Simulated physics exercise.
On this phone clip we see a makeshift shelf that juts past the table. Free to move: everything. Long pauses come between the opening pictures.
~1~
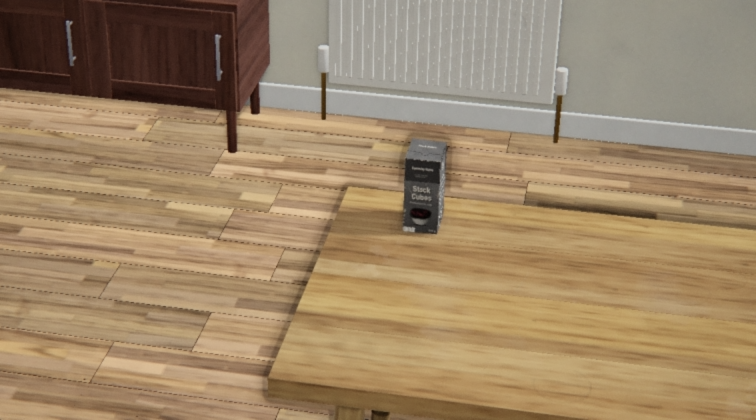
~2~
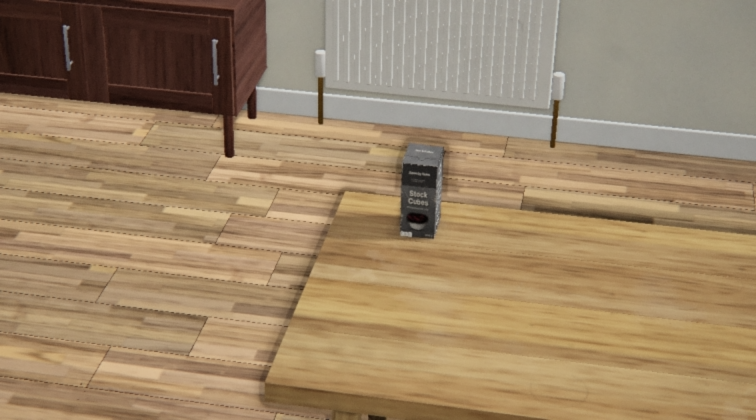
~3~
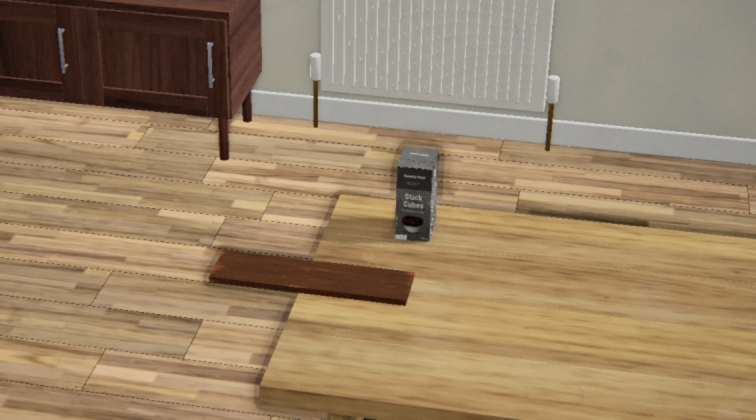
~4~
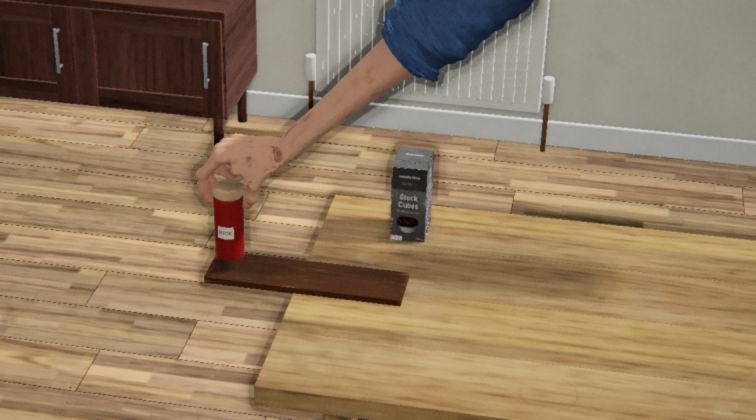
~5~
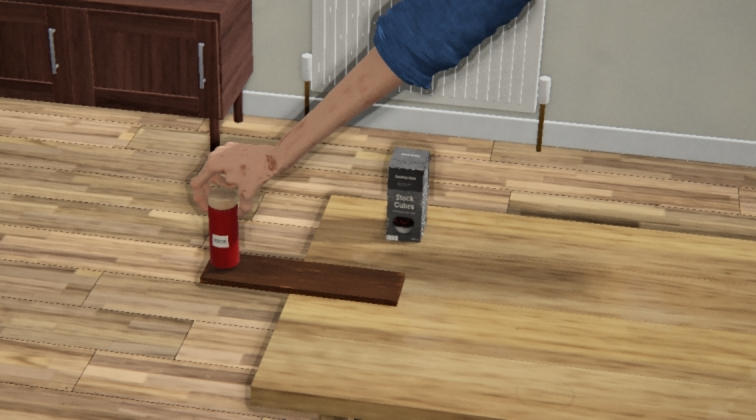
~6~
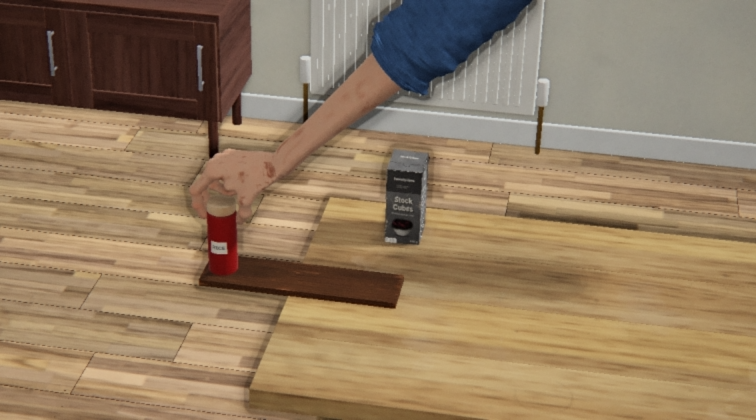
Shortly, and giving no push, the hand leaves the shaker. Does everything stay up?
No. Ah, that fails - off it goes.
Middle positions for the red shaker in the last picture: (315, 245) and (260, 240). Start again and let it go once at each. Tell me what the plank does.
Stays put, then Topples.
Then, 0.50 s later than the last frame, red shaker and brown plank now down on the floor or falling.
Then, 0.70 s later than the last frame, things are still on the move.
When it is over, down on the floor or falling, red shaker and brown plank; grey carton as before. The plank comes down.
